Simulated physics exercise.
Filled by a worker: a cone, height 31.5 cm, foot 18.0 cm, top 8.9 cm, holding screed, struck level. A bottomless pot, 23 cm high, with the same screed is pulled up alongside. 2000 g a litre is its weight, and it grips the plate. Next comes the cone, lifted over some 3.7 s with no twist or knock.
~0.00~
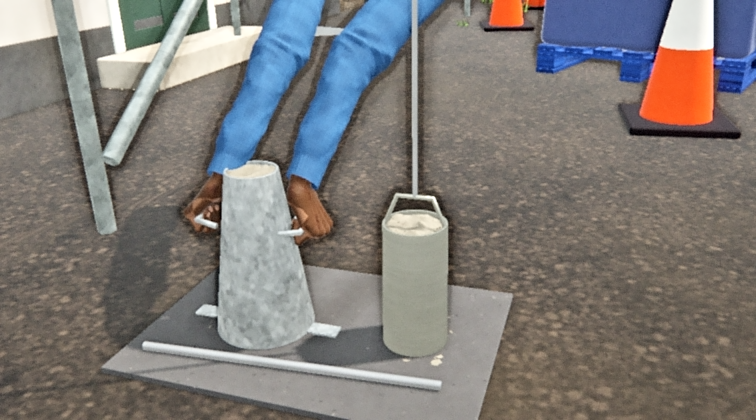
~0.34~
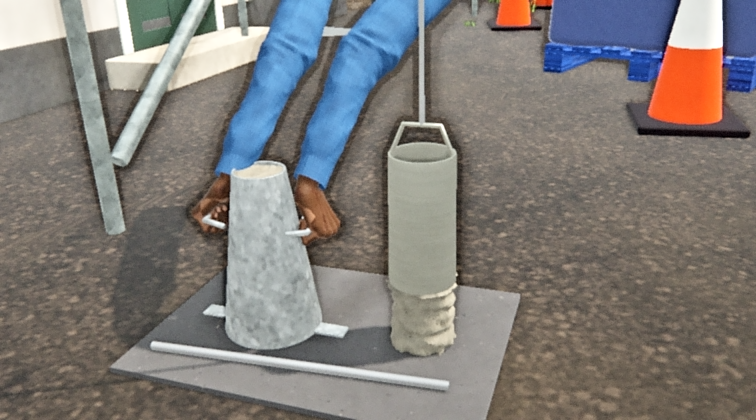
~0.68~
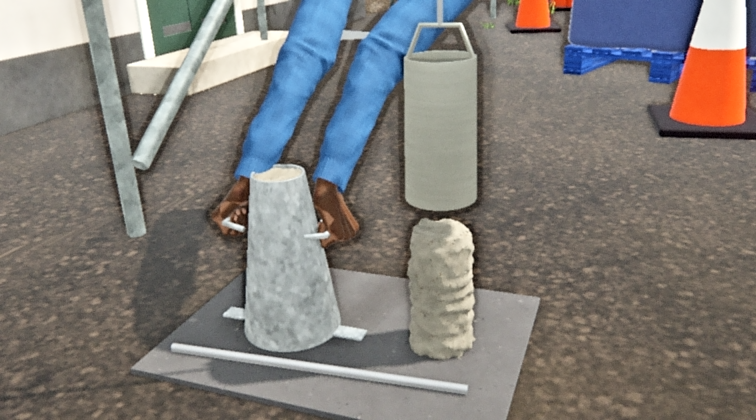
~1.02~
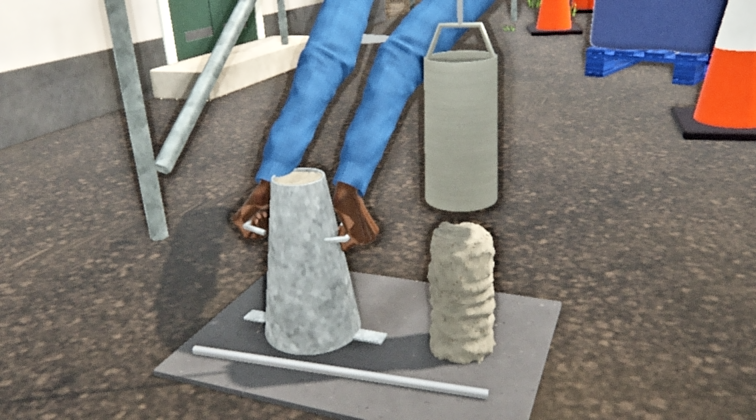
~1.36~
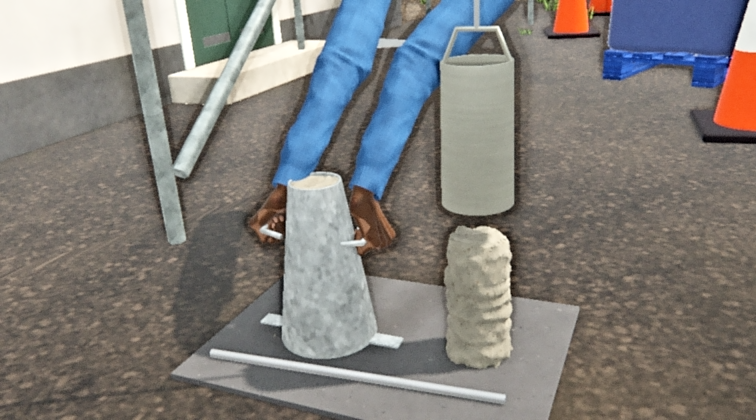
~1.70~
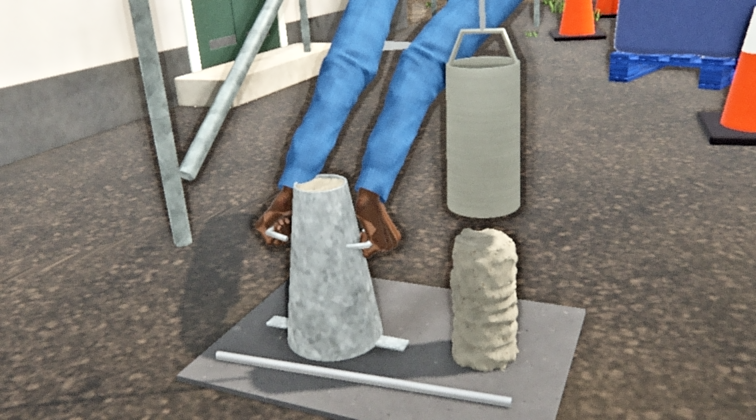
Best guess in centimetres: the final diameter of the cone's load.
18 cm.
By 2.6 s, the cone is up 7.0 cm; the screed has come down 0.1 cm to 31 cm and is 18 cm wide.
By 3.6 s, the cone is up 20 cm; the screed has come down 0.1 cm to 31 cm and is 18 cm wide.
By 4.5 s, the cone is up 32 cm; the screed has come down 0.1 cm to 31 cm and is 18 cm wide.
By 5.6 s, the cone is clear; the screed has come down 0.1 cm to 31 cm and is 18 cm wide.
By 7.8 s, at rest, the cone is clear; the screed has come down 0.1 cm to 31 cm and is 18 cm wide.
